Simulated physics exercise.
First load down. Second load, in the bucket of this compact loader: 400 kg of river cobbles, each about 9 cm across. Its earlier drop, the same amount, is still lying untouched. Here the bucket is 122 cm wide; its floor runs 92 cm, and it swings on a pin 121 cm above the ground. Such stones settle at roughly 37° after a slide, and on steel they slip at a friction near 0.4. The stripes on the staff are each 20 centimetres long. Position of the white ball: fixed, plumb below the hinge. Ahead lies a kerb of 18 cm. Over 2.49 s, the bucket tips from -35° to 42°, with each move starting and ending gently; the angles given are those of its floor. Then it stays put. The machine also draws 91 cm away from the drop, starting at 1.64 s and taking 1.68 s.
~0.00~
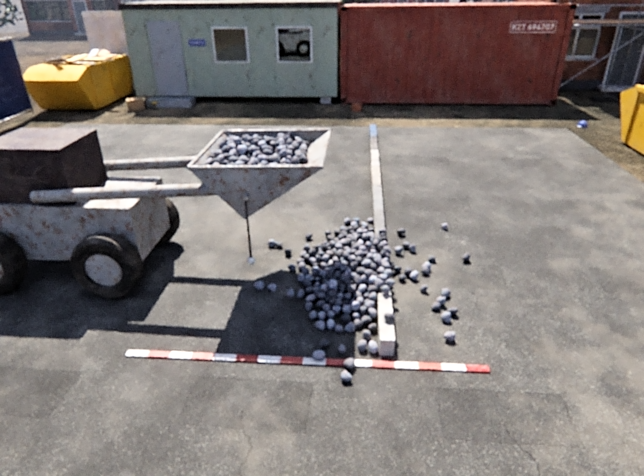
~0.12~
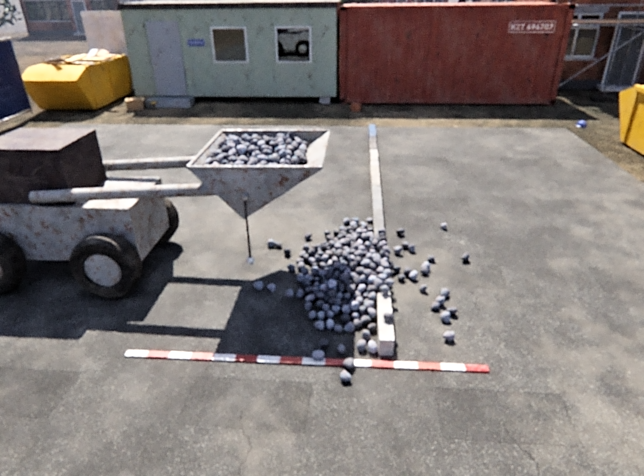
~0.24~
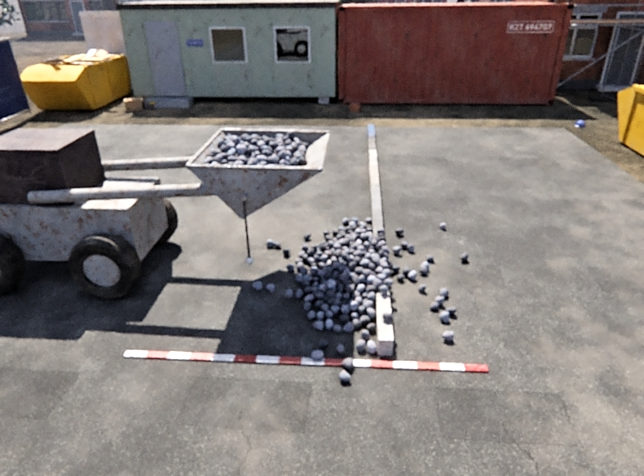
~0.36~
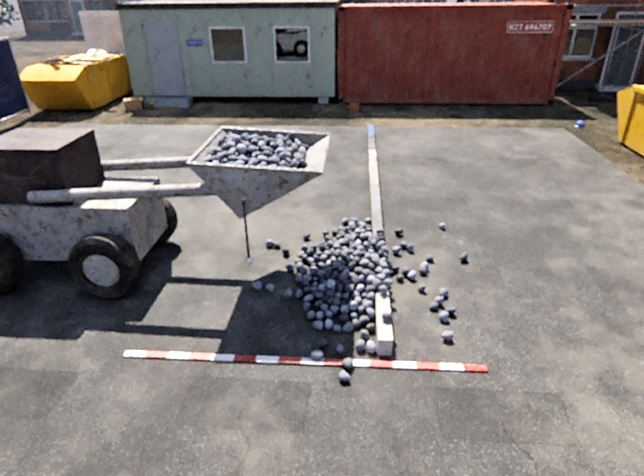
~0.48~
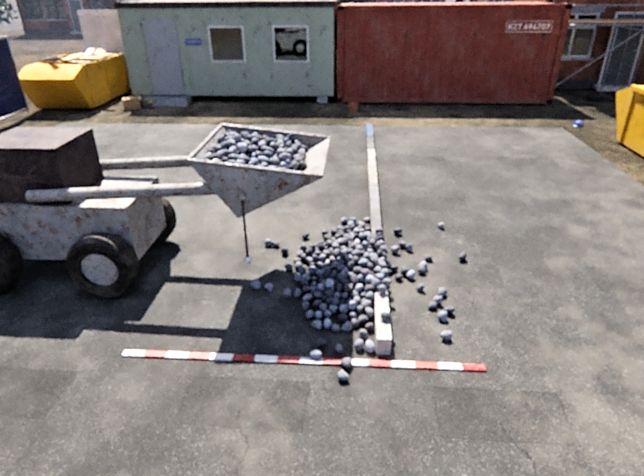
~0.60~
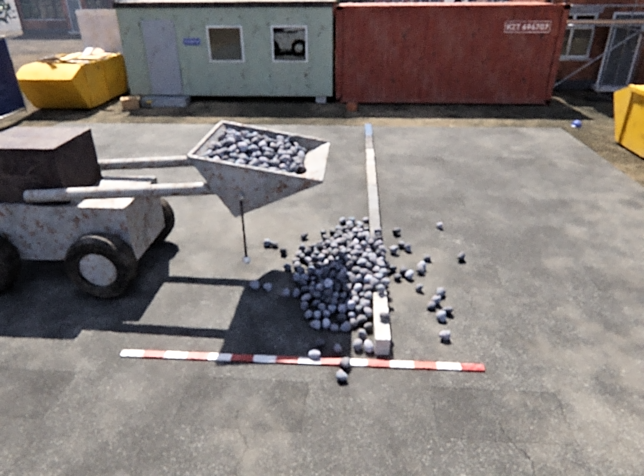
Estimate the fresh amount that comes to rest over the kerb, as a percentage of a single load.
About 0 per cent of a load.
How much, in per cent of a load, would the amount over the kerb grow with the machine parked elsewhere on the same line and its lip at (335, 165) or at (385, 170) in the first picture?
About 0 and 40 per cent.
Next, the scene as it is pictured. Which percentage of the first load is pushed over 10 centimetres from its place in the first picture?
Around 5 in a hundred.
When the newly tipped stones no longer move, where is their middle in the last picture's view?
Their centre ends up near (308, 263).
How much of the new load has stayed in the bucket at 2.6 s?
Roughly 0 per cent remains inside.
After 1.9 s the floor is at 30°; in per cent of one load, 87 in the bucket, 107 on this side of the kerb, 6 over the kerb; the foremost stones are at (443, 283).
After 2.6 s the floor is at 42°; in per cent of one load, 0 in the bucket, 194 on this side of the kerb, 6 over the kerb; the foremost stones are at (443, 283).
After 3.8 s the floor is at 42°; in per cent of one load, 0 in the bucket, 194 on this side of the kerb, 6 over the kerb; the foremost stones are at (443, 283).
After 6.5 s the floor is at 42°; in per cent of one load, 0 in the bucket, 194 on this side of the kerb, 6 over the kerb; the foremost stones are at (443, 283). Net gain over the kerb, 0.
